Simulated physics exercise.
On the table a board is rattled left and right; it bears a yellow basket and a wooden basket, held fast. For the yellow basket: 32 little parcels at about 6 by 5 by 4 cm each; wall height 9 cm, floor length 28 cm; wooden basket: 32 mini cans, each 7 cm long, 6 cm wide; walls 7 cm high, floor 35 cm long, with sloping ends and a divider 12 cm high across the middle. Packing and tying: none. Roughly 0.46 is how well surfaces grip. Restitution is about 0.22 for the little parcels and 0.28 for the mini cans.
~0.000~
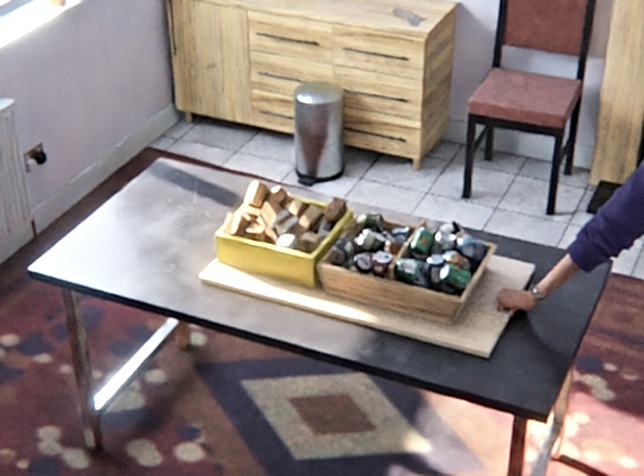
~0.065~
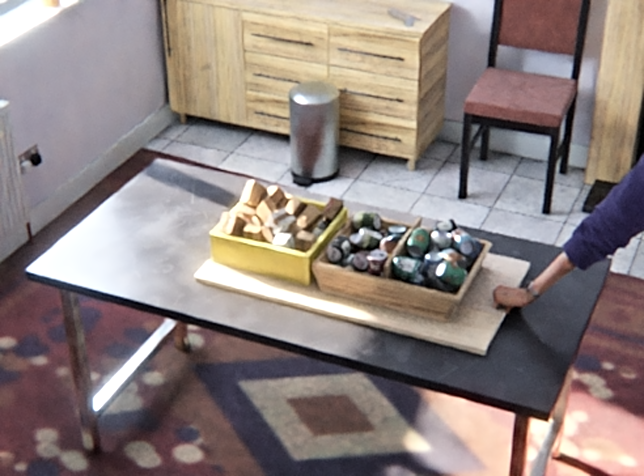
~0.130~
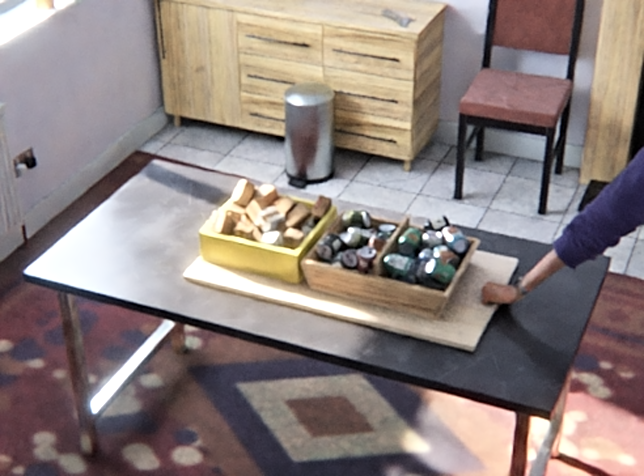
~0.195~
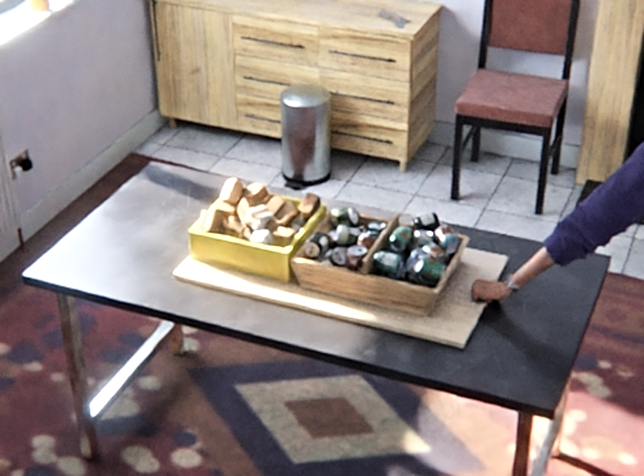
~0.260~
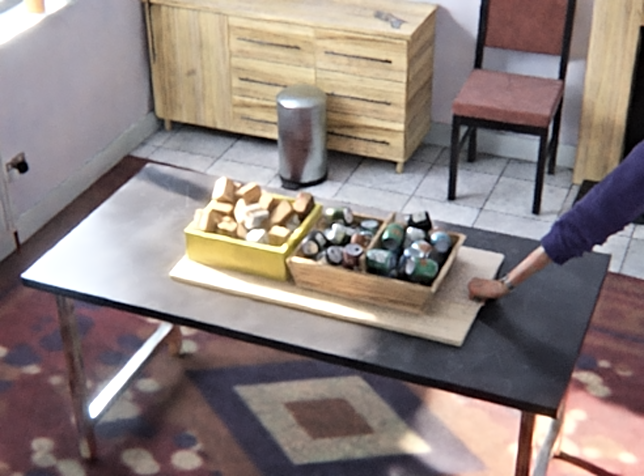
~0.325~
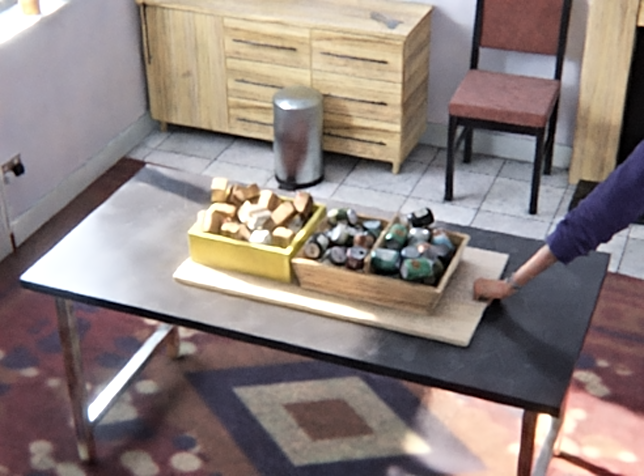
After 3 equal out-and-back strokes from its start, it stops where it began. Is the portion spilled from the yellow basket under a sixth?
Yes, it is under a sixth.
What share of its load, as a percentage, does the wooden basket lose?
For the wooden basket, 5 percent.
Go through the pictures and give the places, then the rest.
In the first picture (each is followed by its nearest rim corner in this view; the camera moves round a little), yellow basket, (310, 256); wooden basket, (460, 299); shifted 0 cm; none out.
Yellow basket, (305, 255); wooden basket, (455, 297); shifted 1 cm, in the second picture.
Yellow basket, (294, 253); wooden basket, (444, 294); shifted 5 cm, in the third picture.
Yellow basket, (284, 251); wooden basket, (434, 291); shifted 8 cm, in the fourth picture.
Yellow basket, (280, 250); wooden basket, (431, 289); shifted 9 cm, in the fifth picture.
Yellow basket, (285, 251); wooden basket, (437, 289); shifted 8 cm; 1 out, the lowest parcel at (219, 190), in the sixth picture.
After 0.60 s, yellow basket 31 in, 1 out and wooden basket 31 in, 1 out.
After 0.95 s, yellow basket 31 in, 1 out and wooden basket 31 in, 1 out.
After 1.43 s, yellow basket 31 in, 1 out and wooden basket 30 in, 2 out.
Final count (at 2.06 s), yellow basket 31 in, 1 out and wooden basket 30 in, 2 out. Asked share, 1 of 32, 3 per cent.
